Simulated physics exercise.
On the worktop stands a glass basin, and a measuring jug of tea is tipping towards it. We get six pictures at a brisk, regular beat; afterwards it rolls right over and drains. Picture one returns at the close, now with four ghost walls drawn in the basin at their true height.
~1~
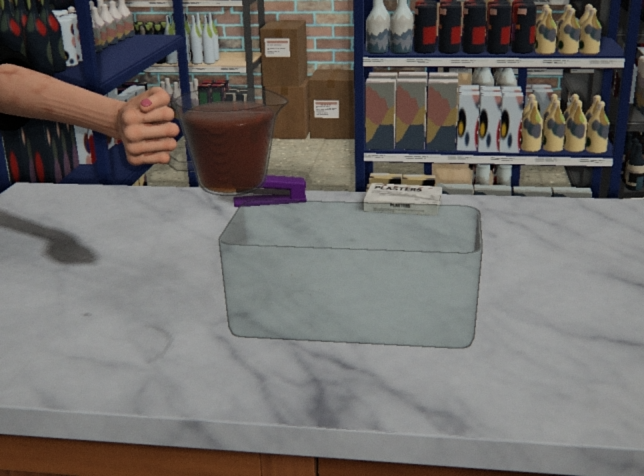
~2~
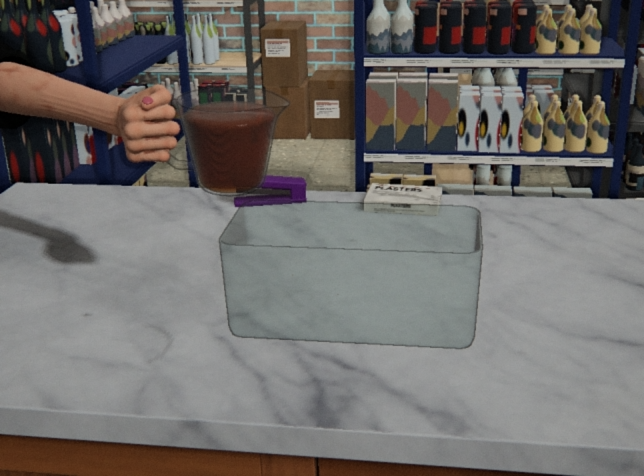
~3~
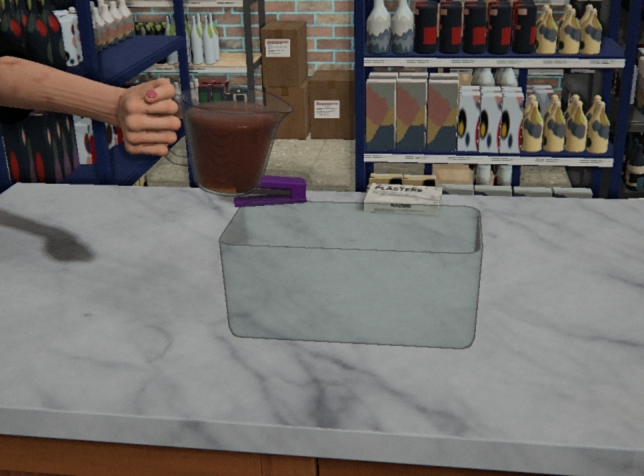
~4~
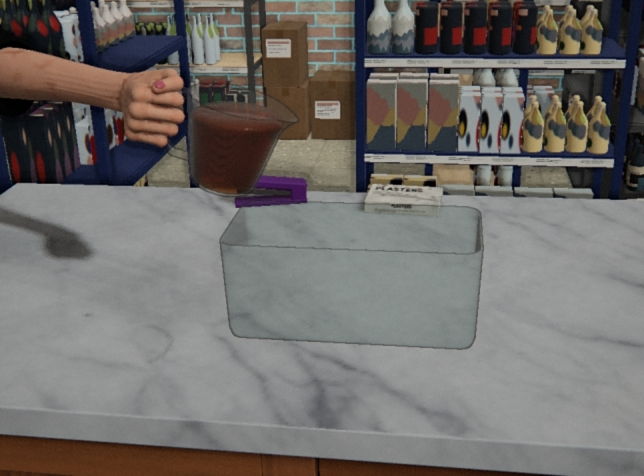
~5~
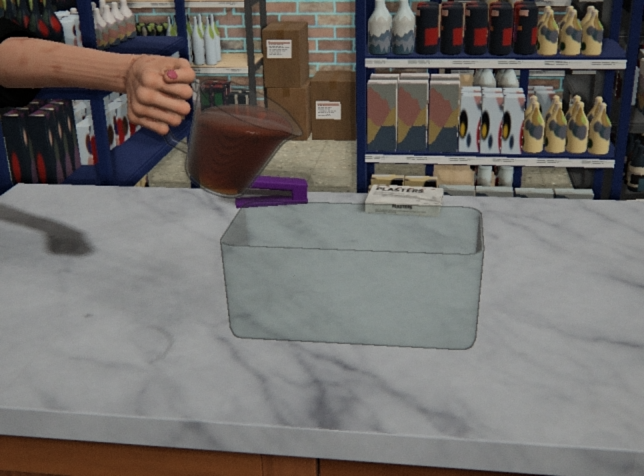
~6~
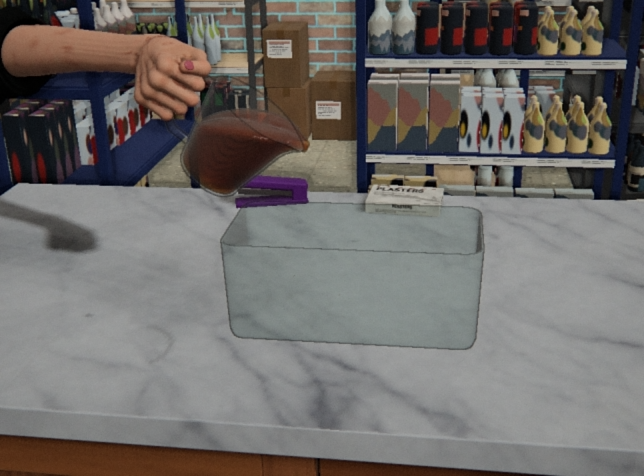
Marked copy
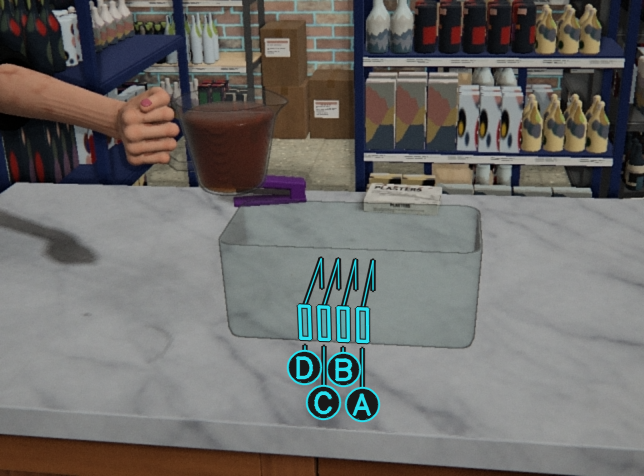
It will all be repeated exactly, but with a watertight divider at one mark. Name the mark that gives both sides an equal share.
Take C.
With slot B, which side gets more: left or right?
The left one.
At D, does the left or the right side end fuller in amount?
The right one.
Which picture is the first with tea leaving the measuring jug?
Picture 6.
In cyan, A at (362, 348); B at (343, 347); C at (323, 346); D at (304, 345).
If A is chosen, about 89 % ends left of the wall and 7 % right of it; 3 % is lost outside.
If B is chosen, about 80 % ends left of the wall and 19 % right of it.
If C is chosen, about 54 % ends left of the wall and 45 % right of it.
If D is chosen, about 17 % ends left of the wall and 82 % right of it.
